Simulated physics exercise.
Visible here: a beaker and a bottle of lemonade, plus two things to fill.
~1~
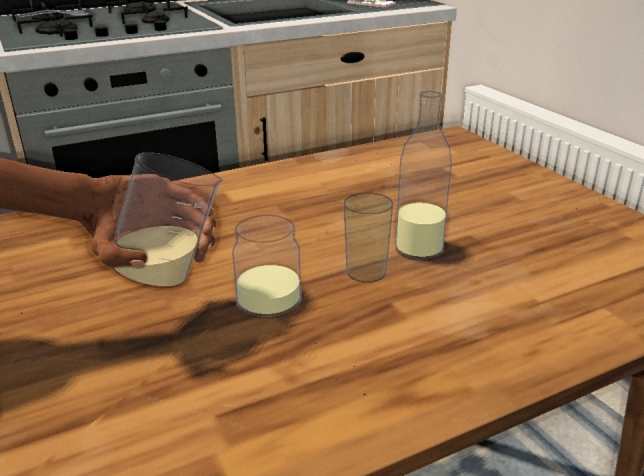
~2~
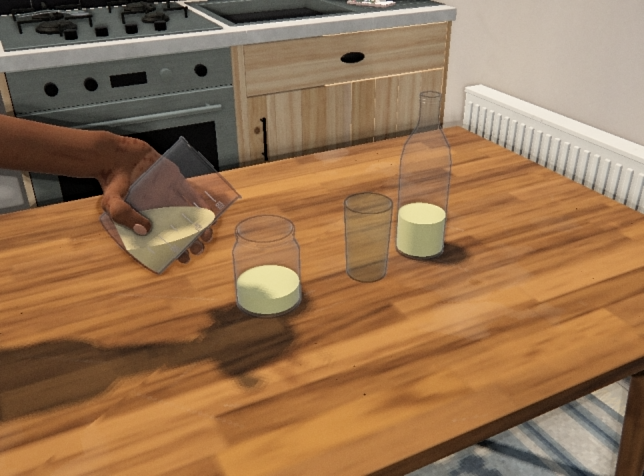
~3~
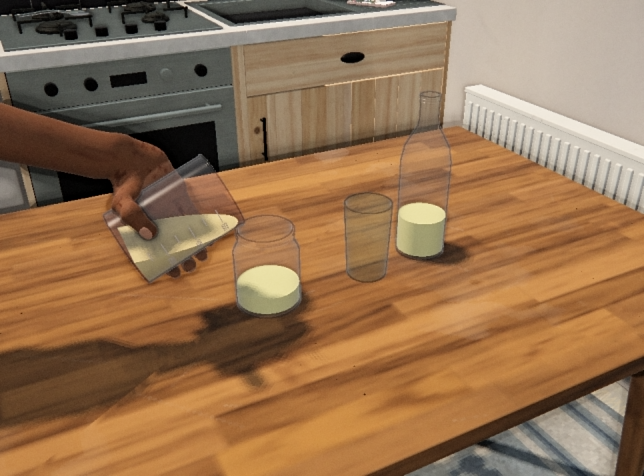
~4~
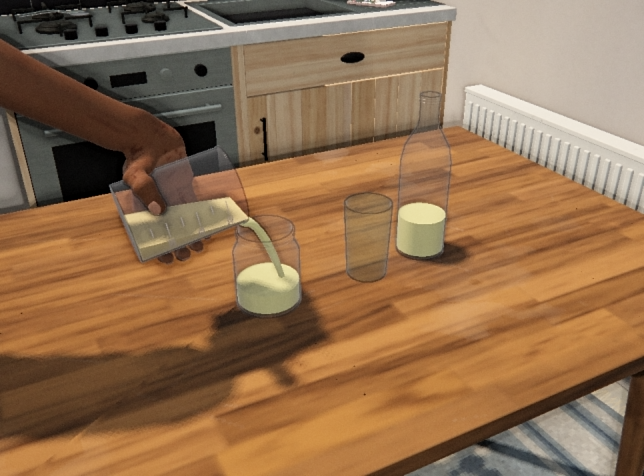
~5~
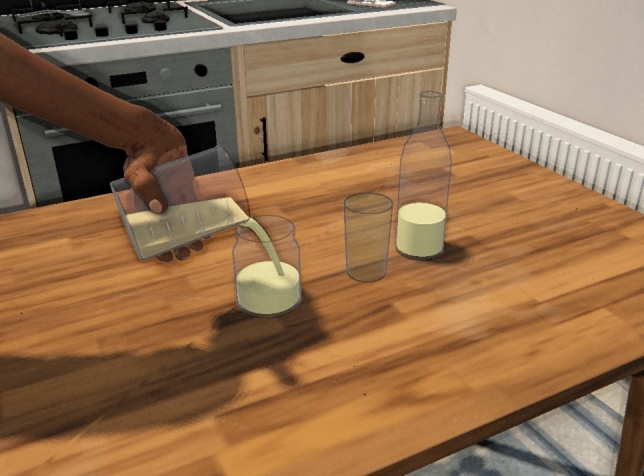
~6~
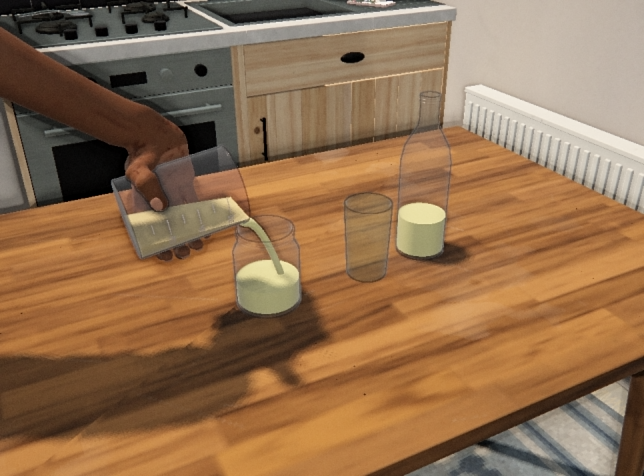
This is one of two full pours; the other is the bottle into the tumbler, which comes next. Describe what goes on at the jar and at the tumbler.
My prediction: The jar will end up with no spill. The tumbler will end up with no spill.
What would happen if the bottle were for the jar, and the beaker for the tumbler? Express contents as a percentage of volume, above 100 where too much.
Near 60 and 70 per cent.
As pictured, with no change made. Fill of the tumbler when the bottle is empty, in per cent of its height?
About 75 per cent of its height.
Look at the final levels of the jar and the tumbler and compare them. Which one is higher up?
That would be in the one on the right.
Next, the jar is about half full.
Finally, the jar is about half full; the tumbler is about three quarters full.
